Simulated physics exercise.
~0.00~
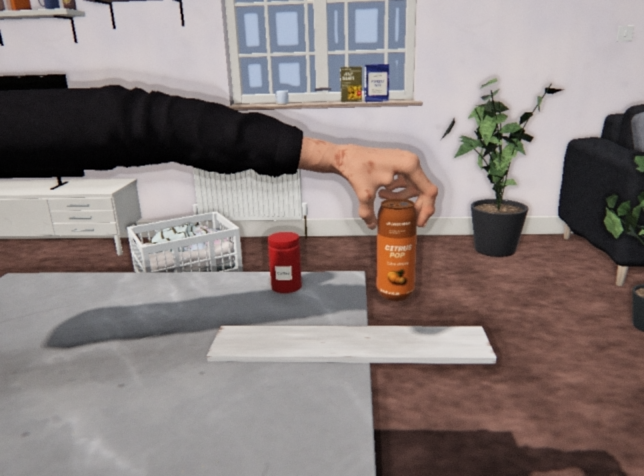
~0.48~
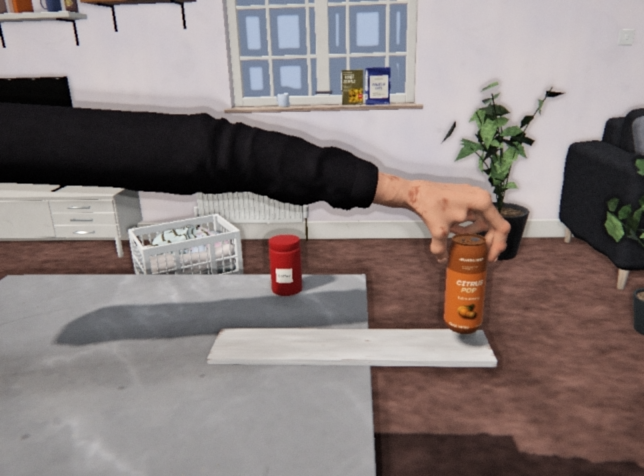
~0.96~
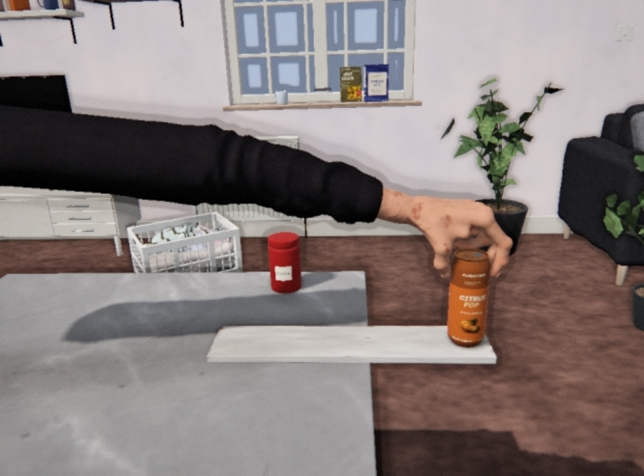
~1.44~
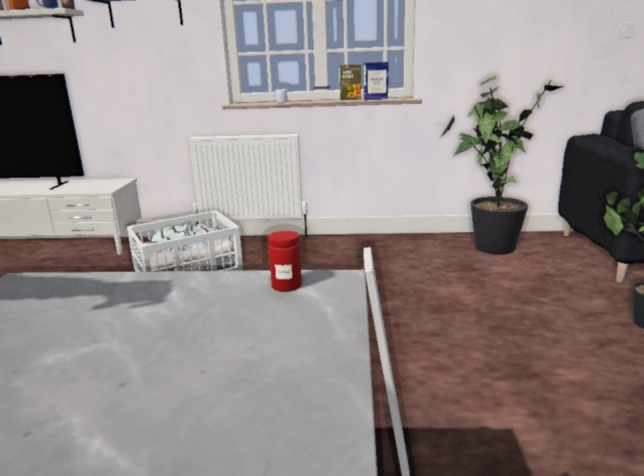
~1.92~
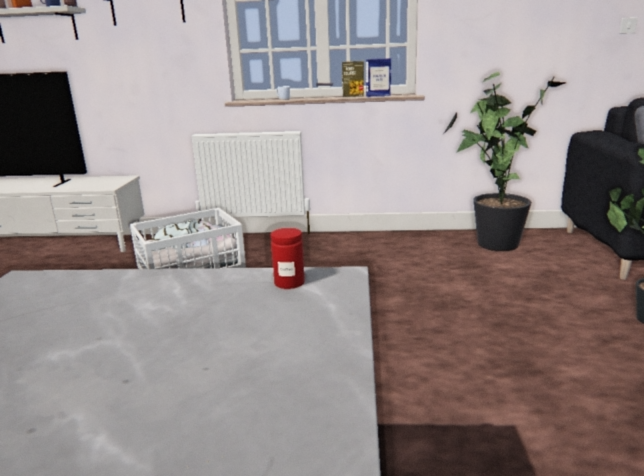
A white plank juts past the right edge of a grey marbled table in a living room, seen from slightly above by a gently swaying camera. A red jar stands near the table's far edge, with a window, radiator, laundry basket, plant and dark sofa beyond. A black-sleeved arm reaches in from the left, carries an orange can rightward and lowers it upright onto the plank's overhanging end. Once the hand is gone, the plank swings and tips off the edge, with the can already out of sight. Finally the plank is gone too, leaving only the red jar on the table.
